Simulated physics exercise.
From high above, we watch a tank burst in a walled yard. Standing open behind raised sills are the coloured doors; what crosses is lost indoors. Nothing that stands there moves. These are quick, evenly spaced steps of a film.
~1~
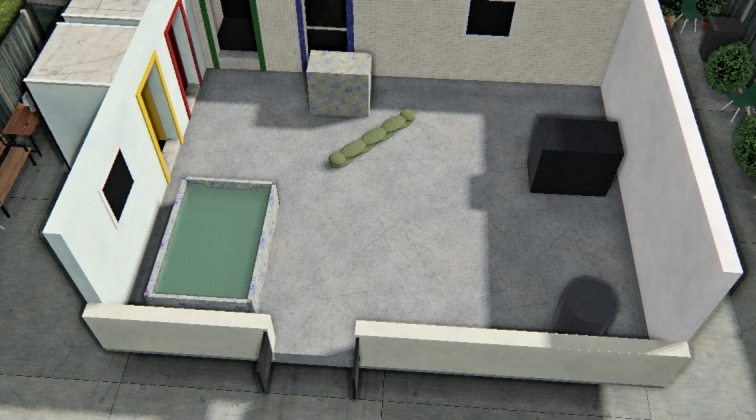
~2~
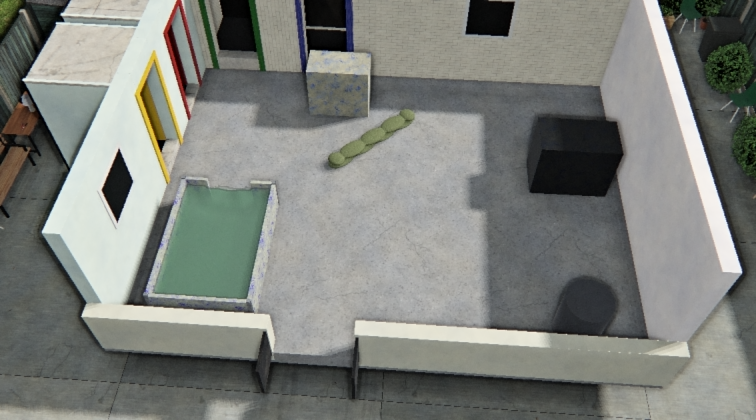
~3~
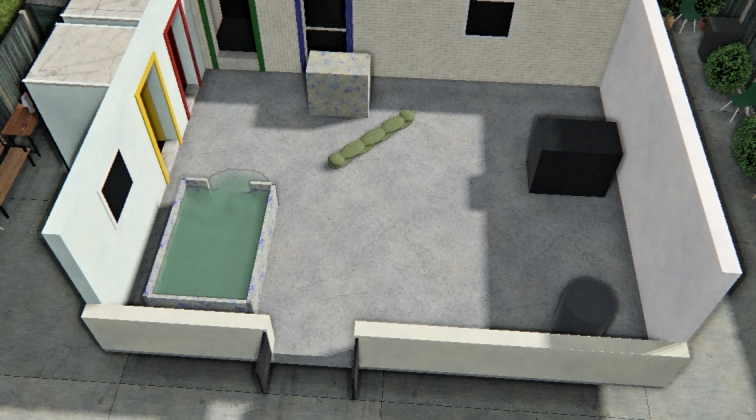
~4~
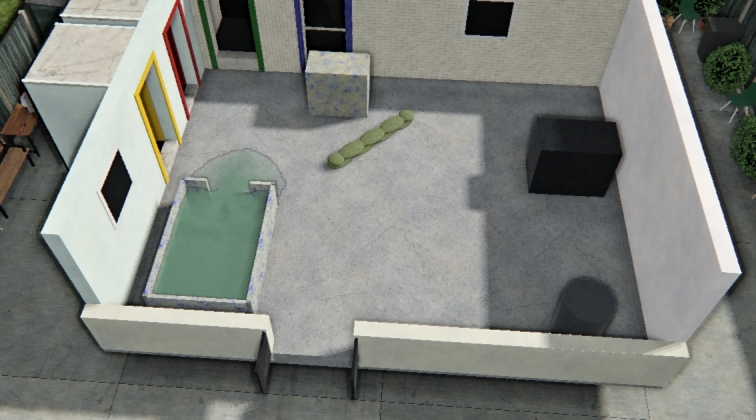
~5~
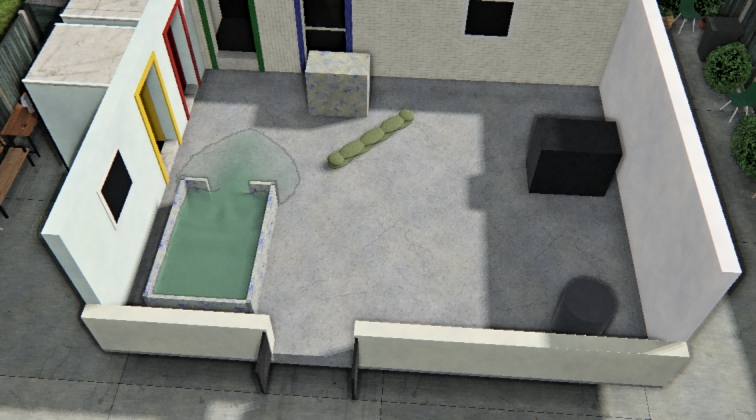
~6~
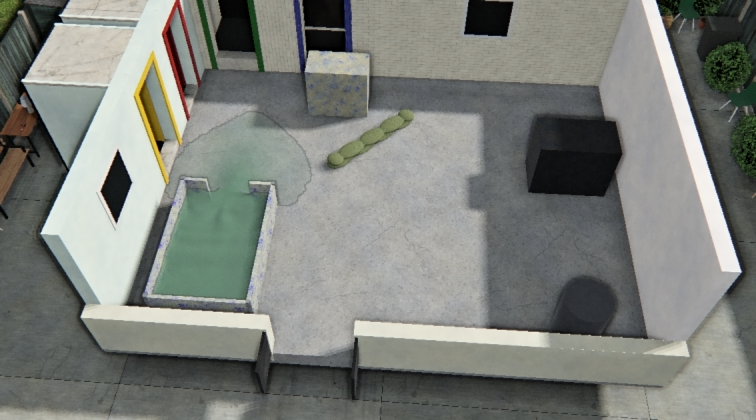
A walled yard with coloured doors held an open tank of still green water, then a gap opened in its far side and water poured out, fanning across the grey floor.
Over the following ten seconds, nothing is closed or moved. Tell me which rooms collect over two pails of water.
The yellow door will pass two buckets at most. The red door will pass more than two buckets. The blue door will pass more than two buckets. The green door will pass two buckets at most.
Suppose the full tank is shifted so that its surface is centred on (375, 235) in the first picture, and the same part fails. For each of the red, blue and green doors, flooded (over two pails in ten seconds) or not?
Lab note - red door remains within bounds; blue door remains within bounds; green door remains within bounds.
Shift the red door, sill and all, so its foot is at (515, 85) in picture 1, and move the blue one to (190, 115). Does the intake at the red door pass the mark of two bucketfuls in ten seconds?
Logged - red door ends up lower.
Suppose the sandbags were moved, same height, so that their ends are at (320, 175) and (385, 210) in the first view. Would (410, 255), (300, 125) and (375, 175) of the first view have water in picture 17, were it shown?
As listed: Spared, submerged, spared.
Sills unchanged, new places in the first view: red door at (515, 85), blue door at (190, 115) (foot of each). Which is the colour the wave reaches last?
Answer: The red-painted one.
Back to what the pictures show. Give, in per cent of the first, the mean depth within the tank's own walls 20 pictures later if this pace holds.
I'd say around 52 per cent.
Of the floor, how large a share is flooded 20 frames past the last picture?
About 25 %.
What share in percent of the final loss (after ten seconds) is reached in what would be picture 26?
Around 30 percent.
A moment on, water covers 20 % of the floor; the yellow door wet at the sill, nothing in, the red door wet at the sill, nothing in, the blue door not reached, the green door wet at the sill, nothing in.
Next, water covers 20 % of the floor; the yellow door wet at the sill, nothing in, the red door under two buckets in, the blue door under two buckets in, the green door wet at the sill, nothing in.
Then, water covers 25 % of the floor; the yellow door wet at the sill, nothing in, the red door under two buckets in, the blue door over two buckets in, the green door wet at the sill, nothing in.
Later, water covers 40 % of the floor; the yellow door wet at the sill, nothing in, the red door over two buckets in, the blue door over two buckets in, the green door wet at the sill, nothing in.
In the end, water covers 60 % of the floor; the yellow door wet at the sill, nothing in, the red door far over two buckets in, the blue door over two buckets in, the green door wet at the sill, nothing in.
